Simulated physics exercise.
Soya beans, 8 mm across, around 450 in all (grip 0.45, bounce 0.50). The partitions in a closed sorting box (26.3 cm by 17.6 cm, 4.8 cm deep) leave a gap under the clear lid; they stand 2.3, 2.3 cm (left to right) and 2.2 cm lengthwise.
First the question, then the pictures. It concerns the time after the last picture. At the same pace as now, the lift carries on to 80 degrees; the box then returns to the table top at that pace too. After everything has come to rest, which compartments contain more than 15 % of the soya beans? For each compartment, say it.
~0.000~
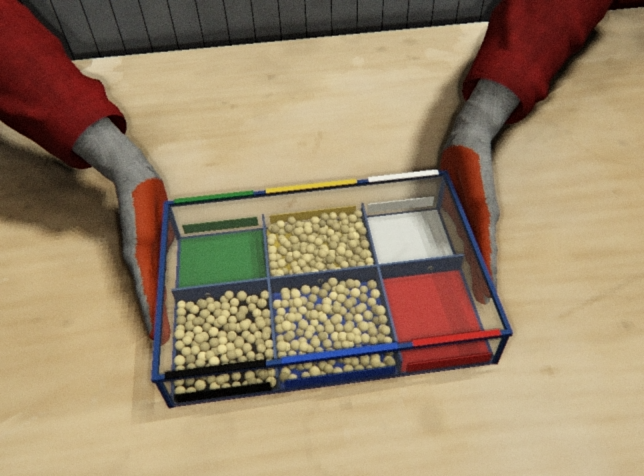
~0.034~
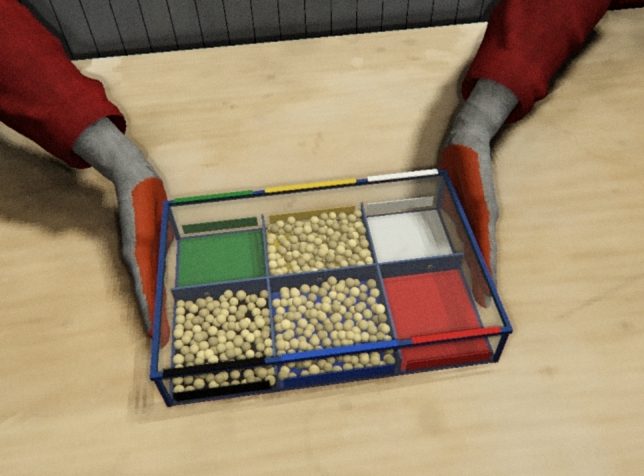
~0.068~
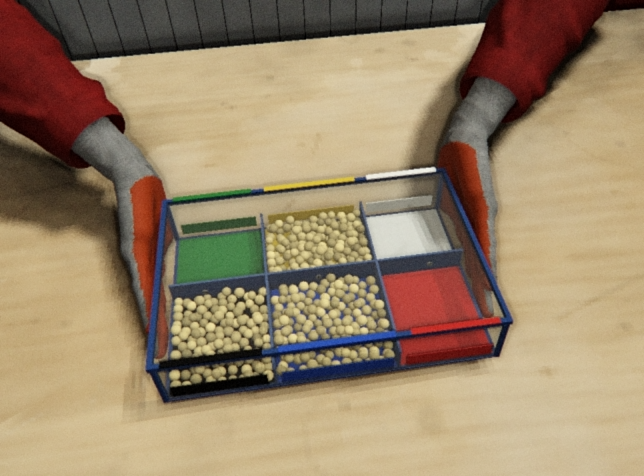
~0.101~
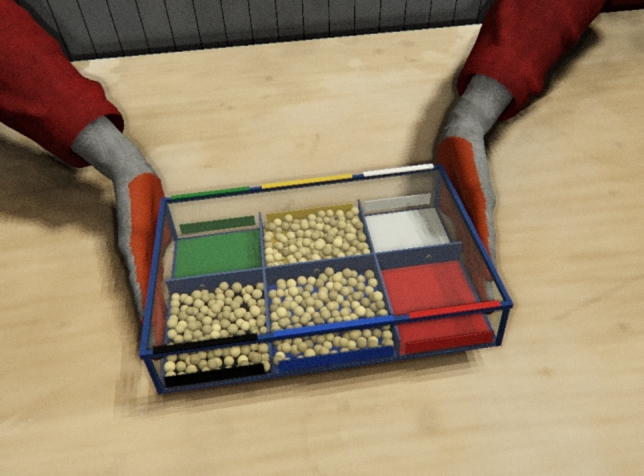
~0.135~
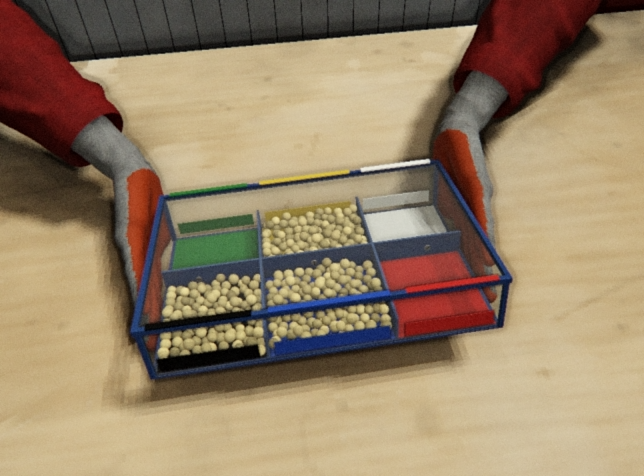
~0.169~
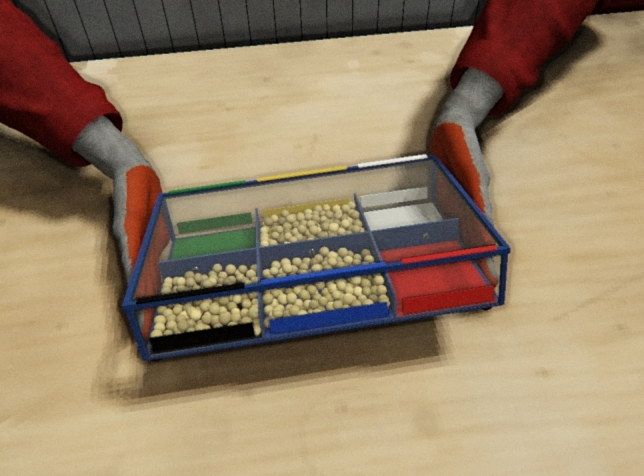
Red compartment: Not more than 15 %, blue compartment: Not more than 15 %, green compartment: More than 15 %, yellow compartment: More than 15 %, white compartment: Not more than 15 %, black compartment: Not more than 15 %.
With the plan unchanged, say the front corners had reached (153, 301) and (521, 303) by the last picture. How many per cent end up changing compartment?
I'd say close to 65 in a hundred.
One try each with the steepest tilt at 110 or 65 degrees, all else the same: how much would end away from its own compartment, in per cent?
About 65 and about 15 per cent, in that order.
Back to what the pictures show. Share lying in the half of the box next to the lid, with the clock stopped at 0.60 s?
Something like 40 percent of the pieces.
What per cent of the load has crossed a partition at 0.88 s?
Around 45 per cent.
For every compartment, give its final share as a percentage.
Per cent by compartment - red 0, blue 10, green 25, yellow 55, white 0, black 10.
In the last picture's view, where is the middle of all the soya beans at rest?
After settling, the middle sits near (285, 246).
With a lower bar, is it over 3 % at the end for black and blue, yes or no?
With black that holds, while with blue that holds.
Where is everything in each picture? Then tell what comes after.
In the first picture, box tilt 0 degrees, front corners at (158, 376) and (506, 331); blue 35 %, yellow 40 %, black 30 %.
In the second picture, box tilt 1 degrees, front corners at (156, 374) and (506, 328).
In the third picture, box tilt 3 degrees, front corners at (152, 366) and (506, 319), lowest corner left back.
In the fourth picture, box tilt 8 degrees, front corners at (146, 352) and (506, 303), lowest corner left back.
In the fifth picture, box tilt 14 degrees, front corners at (138, 330) and (505, 278), lowest corner left back.
In the sixth picture, box tilt 20 degrees, front corners at (130, 305) and (503, 249), lowest corner left back; blue 35 %, yellow 40 %, black 30 %. The box's pace is about 180 degrees a second.
After 0.60 s, tilt 79 degrees; blue 30 %, green 5 %, yellow 45 %, black 20 %.
After 0.88 s, tilt 33 degrees; blue 10 %, green 25 %, yellow 55 %, black 10 %.
After 1.27 s, tilt 0 degrees; blue 10 %, green 25 %, yellow 55 %, black 10 %.
By 1.8 s all is still; red 0 %, blue 10 %, green 25 %, yellow 55 %, white 0 %, black 10 %.
